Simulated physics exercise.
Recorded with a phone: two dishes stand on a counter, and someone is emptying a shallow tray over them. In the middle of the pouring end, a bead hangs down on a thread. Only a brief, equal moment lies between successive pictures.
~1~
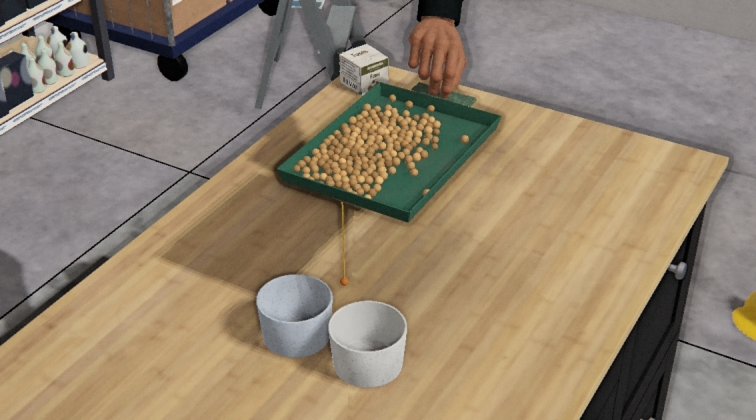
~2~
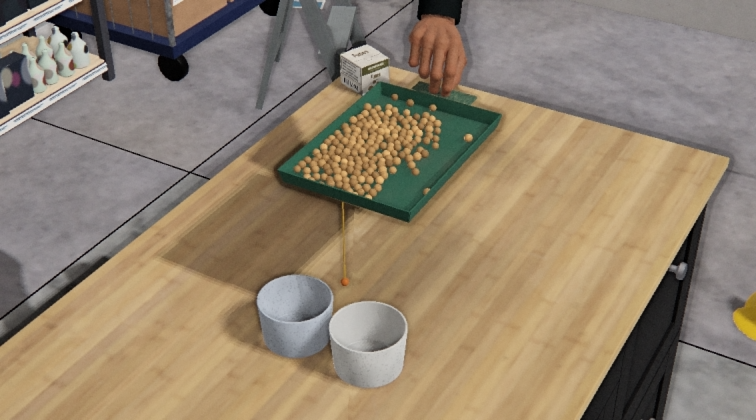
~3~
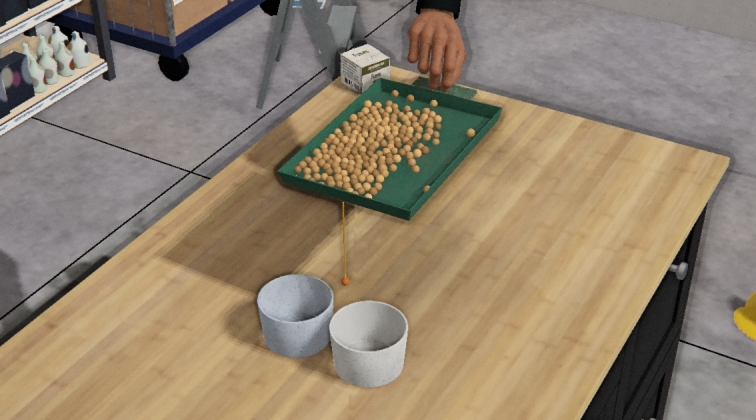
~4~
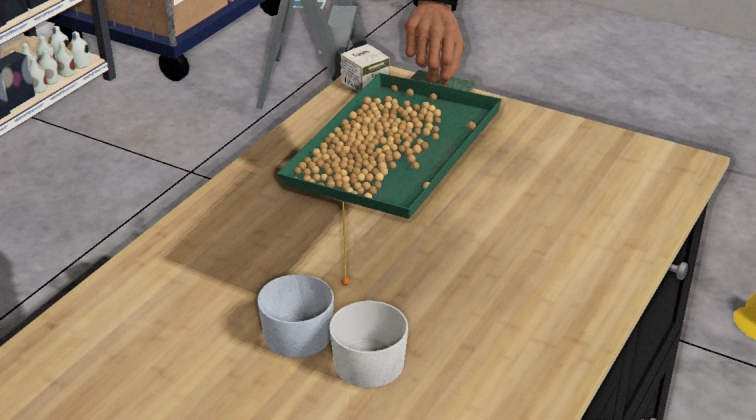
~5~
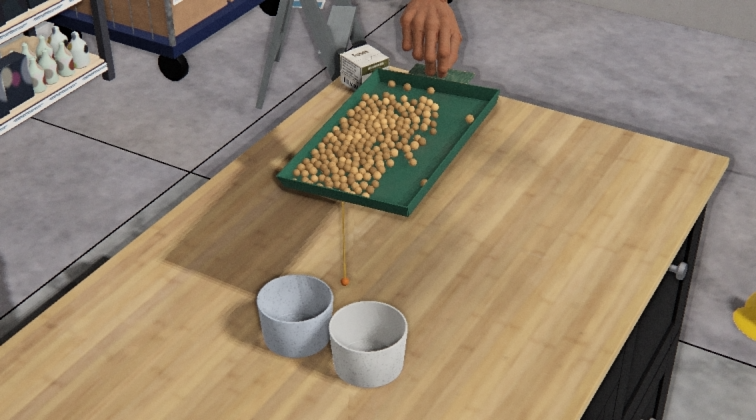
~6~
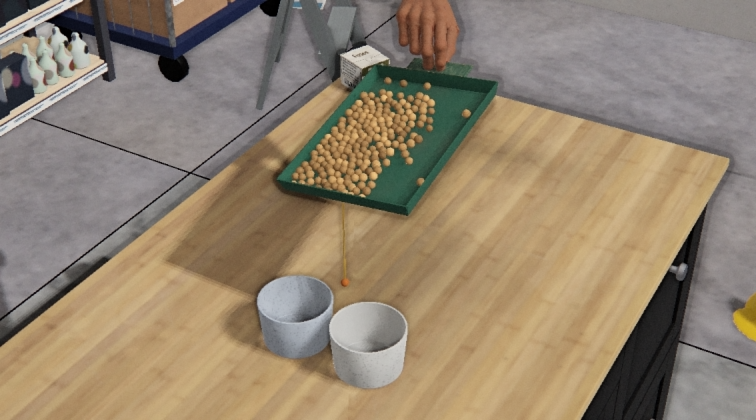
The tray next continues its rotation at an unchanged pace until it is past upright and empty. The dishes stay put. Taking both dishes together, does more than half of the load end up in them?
No.
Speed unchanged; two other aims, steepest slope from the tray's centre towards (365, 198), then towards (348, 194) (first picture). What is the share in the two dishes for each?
80 % and 80 %.
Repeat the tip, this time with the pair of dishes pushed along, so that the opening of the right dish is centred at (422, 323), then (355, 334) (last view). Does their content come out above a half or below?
In order, they'd catch a minor share, and next a minor share.
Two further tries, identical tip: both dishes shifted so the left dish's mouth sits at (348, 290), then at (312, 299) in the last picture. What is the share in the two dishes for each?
About 0 per cent first, then about 20 per cent.
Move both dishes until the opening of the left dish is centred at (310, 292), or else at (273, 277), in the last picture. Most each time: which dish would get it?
At place one the left of the pair; at place two the left of the pair.
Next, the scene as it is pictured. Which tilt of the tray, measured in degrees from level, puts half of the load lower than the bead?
Roughly 75 degrees from level.
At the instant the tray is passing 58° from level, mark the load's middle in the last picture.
Look about (313, 165) in the last picture.
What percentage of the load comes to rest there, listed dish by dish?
Result - left dish: 30 %; right dish: 0 %.
Shortly afterwards, tray tipped steeply; all but a few on the tray; a little in the air.
Next, tray tipped right over; only a few on the tray; near a third in the left dish; near two thirds outside both; only a few in the air.
Some moments later, tray tipped past a quarter turn; near a third in the left dish; near two thirds outside both.
In the end, tray tipped past a quarter turn; none at all in the right dish; near a third in the left dish; near two thirds outside both.
